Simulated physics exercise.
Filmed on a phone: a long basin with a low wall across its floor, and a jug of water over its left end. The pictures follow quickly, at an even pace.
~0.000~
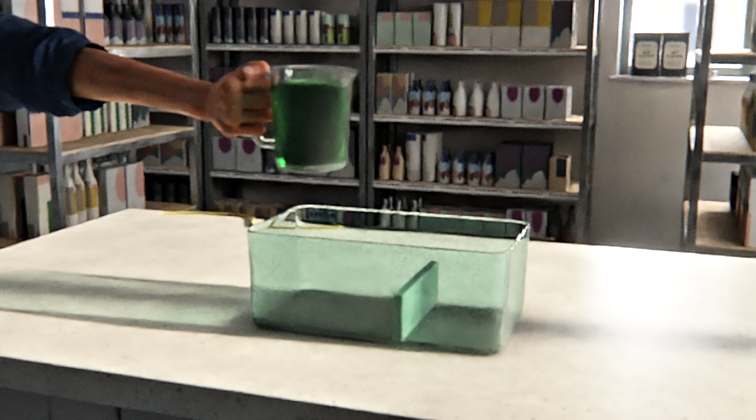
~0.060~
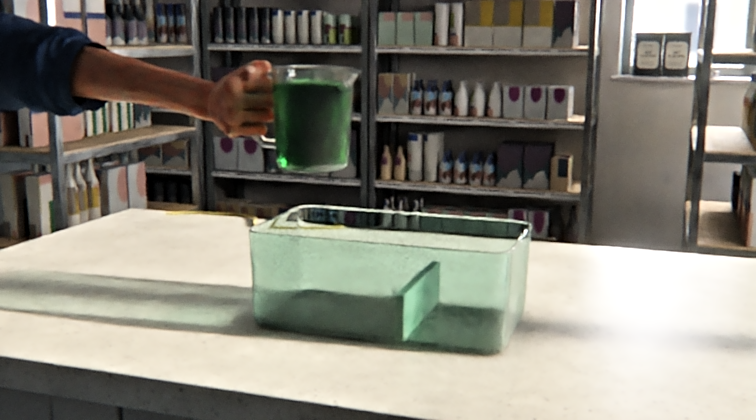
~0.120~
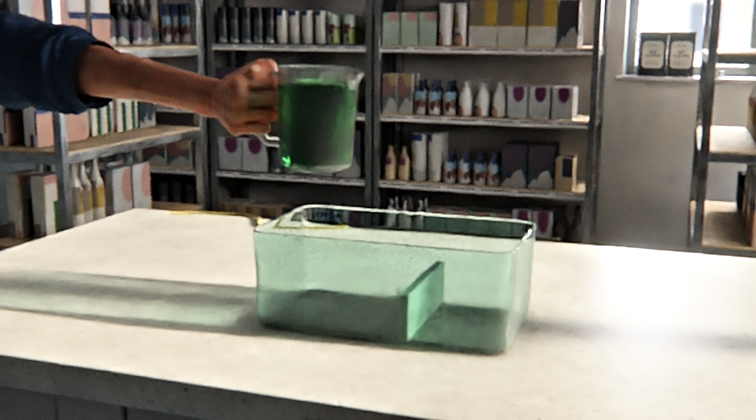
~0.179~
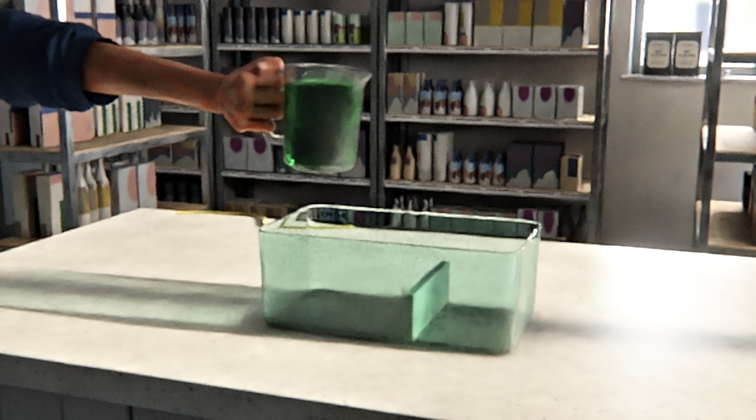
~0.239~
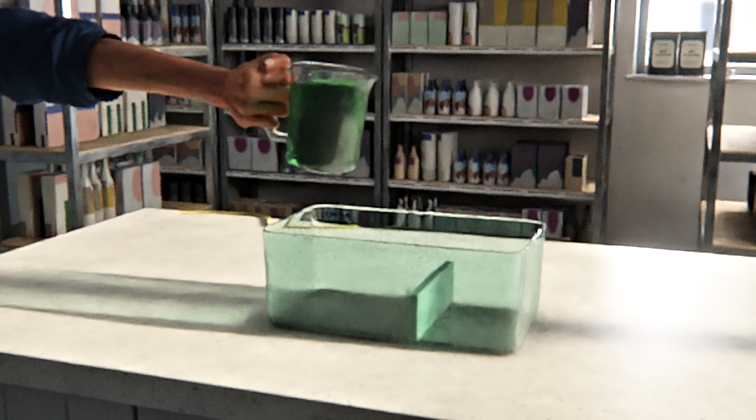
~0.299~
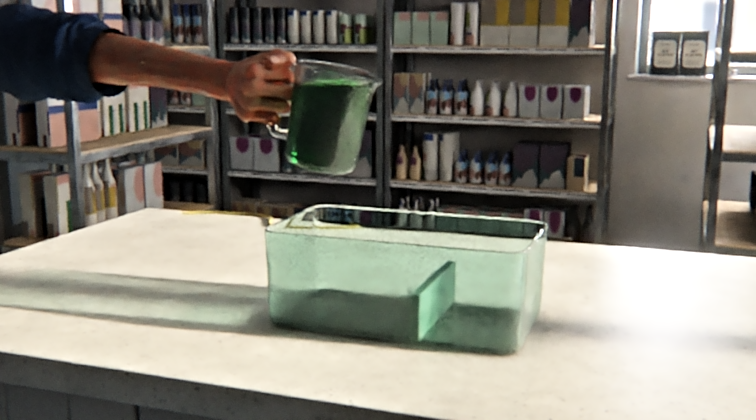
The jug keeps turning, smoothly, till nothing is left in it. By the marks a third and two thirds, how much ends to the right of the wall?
In the end from a third to two thirds is right of the wall.
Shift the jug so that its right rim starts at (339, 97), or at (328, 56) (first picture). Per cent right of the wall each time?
About 0 and 0 per cent.
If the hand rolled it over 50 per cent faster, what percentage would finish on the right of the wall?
About 50 per cent.
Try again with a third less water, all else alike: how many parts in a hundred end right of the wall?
Some 25 per cent.
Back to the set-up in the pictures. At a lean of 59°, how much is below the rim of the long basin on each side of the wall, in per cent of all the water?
Some 0 per cent left and 0 right.
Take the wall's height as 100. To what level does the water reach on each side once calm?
Left: 20 %. Right: 30 %.
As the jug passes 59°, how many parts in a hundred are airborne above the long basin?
Roughly 10 in a hundred.
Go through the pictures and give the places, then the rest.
Tilt 0°; pouring edge (357, 71); surface from (279, 82) to (349, 84); the long basin's rim runs from (273, 219) to (520, 239); the wall's top is at (418, 278), in the first picture.
Tilt 0°; pouring edge (359, 71); surface from (281, 82) to (350, 85), in the second picture.
Tilt 2°; pouring edge (364, 72); surface from (287, 82) to (355, 84), in the third picture.
Tilt 4°; pouring edge (371, 74); surface from (292, 82) to (362, 85), in the fourth picture.
Tilt 7°; pouring edge (378, 77); surface from (298, 83) to (368, 86), in the fifth picture.
Tilt 11°; pouring edge (382, 81); surface from (301, 83) to (374, 85), in the sixth picture.
A moment on, the jug is tipped part way and 85 per cent is still to pour, 2 is left of the wall and 2 right of it.
Next, the jug is tipped on its side and 39 per cent is still to pour, 9 is left of the wall and 34 right of it.
Then the jug is tipped on its side and 6 per cent is still to pour, 37 is left of the wall and 53 right of it.
Later the jug is tipped on its side and 0 per cent is still to pour, 45 is left of the wall and 53 right of it.
At rest 46 per cent lies left of the wall, 53 right of it and 1 outside.
